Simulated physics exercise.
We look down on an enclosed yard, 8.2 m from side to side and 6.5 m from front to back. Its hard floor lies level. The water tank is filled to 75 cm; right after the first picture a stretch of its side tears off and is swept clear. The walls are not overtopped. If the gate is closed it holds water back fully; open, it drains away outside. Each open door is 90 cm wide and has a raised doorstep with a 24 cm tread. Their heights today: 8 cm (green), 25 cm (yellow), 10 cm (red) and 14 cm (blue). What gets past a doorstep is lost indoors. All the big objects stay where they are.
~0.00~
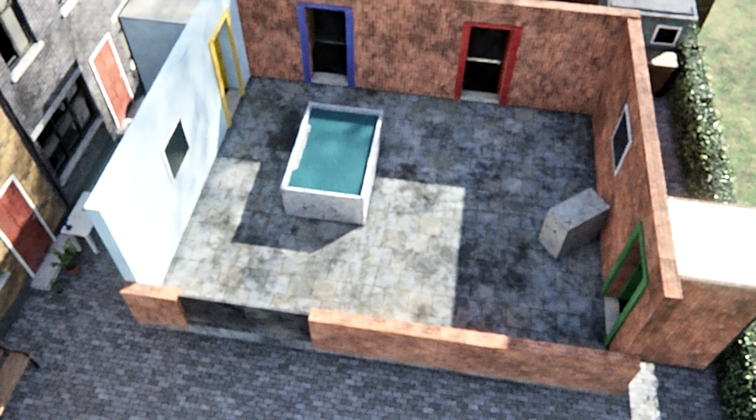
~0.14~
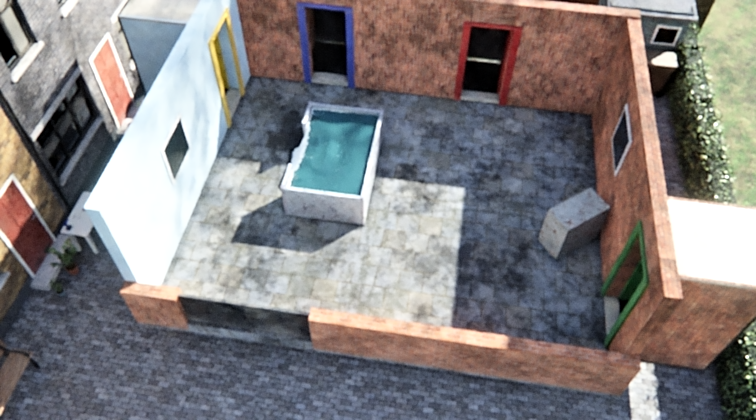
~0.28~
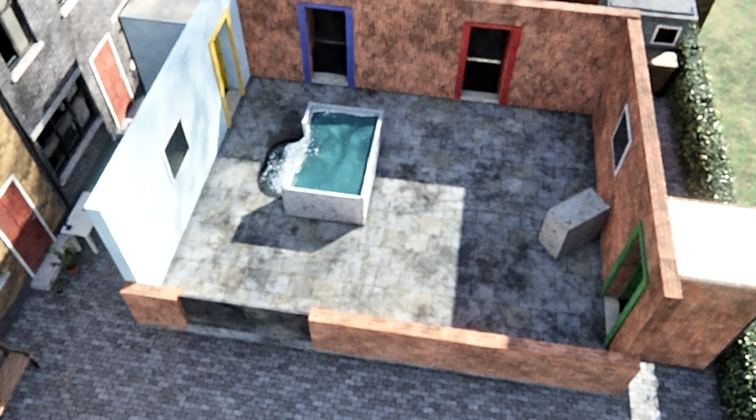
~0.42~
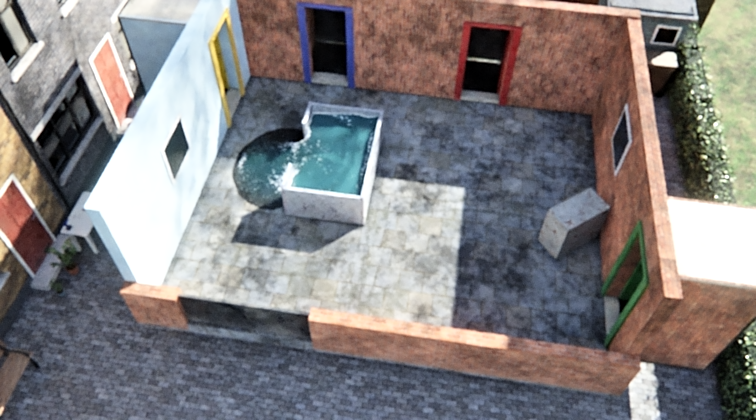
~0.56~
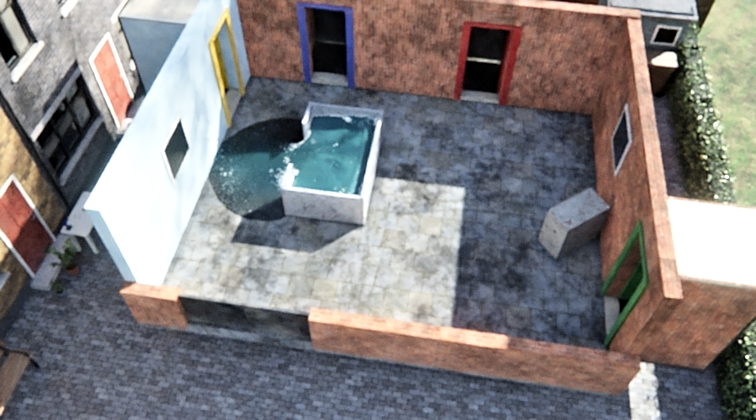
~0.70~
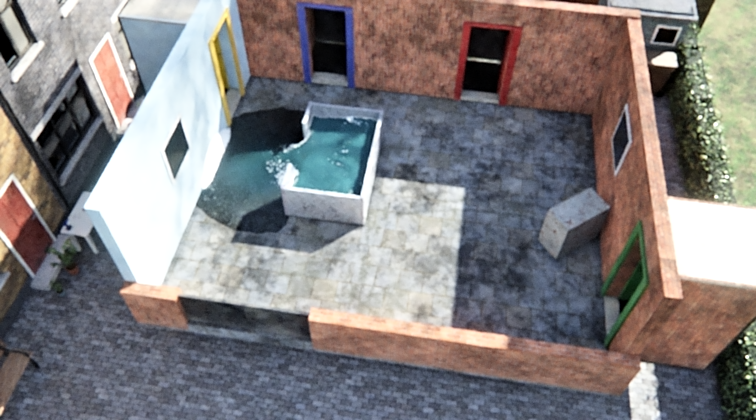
At first, still blue-green water fills a pale rectangular tank in a walled yard with open, colourful doorways. Then the tank's left side has a ragged gap, and water pours out through it, spreading leftward across the stone floor in a widening dark pool that reaches the pale blue wall.
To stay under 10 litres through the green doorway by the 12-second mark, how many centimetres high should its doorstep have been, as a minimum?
It would have to be roughly 6.5 cm high.
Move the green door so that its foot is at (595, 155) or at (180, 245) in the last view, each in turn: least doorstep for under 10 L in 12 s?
About 8.5 and 9.5 cm.
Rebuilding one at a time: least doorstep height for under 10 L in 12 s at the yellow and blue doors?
Roughly 19 cm at yellow and 8.5 cm at blue.
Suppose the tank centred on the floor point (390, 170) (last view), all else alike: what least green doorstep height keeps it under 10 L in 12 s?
About 6.0 cm.
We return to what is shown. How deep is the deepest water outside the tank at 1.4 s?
Roughly 46 cm.
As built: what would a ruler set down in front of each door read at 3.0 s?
Depths in cm: Green 0, yellow 15, red 0, blue 11.
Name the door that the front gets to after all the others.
It is the green one.
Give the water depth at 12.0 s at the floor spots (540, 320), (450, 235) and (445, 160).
About 8, 7 and 6 cm.
After 1.4 s water covers 15 % of the floor, deepest (46 cm) near (222, 163); it has not reached the green door.
After 3.0 s water covers 35 % of the floor, deepest (30 cm) near (251, 75); it has not reached the green door.
After 12.0 s water covers 100 % of the floor, deepest (12 cm) near (588, 114); 8 cm at the green door, 2 litres in over its 8 cm doorstep.
At the green door as built, the water arrived by 6.0 s and peaked near 9 cm at 10.0 s.
With a doorstep of 5.5 cm, 23 litres would have come in within the 12 s; with 7.5 cm, 4 litres. So under 10 litres takes about 6.5 cm.
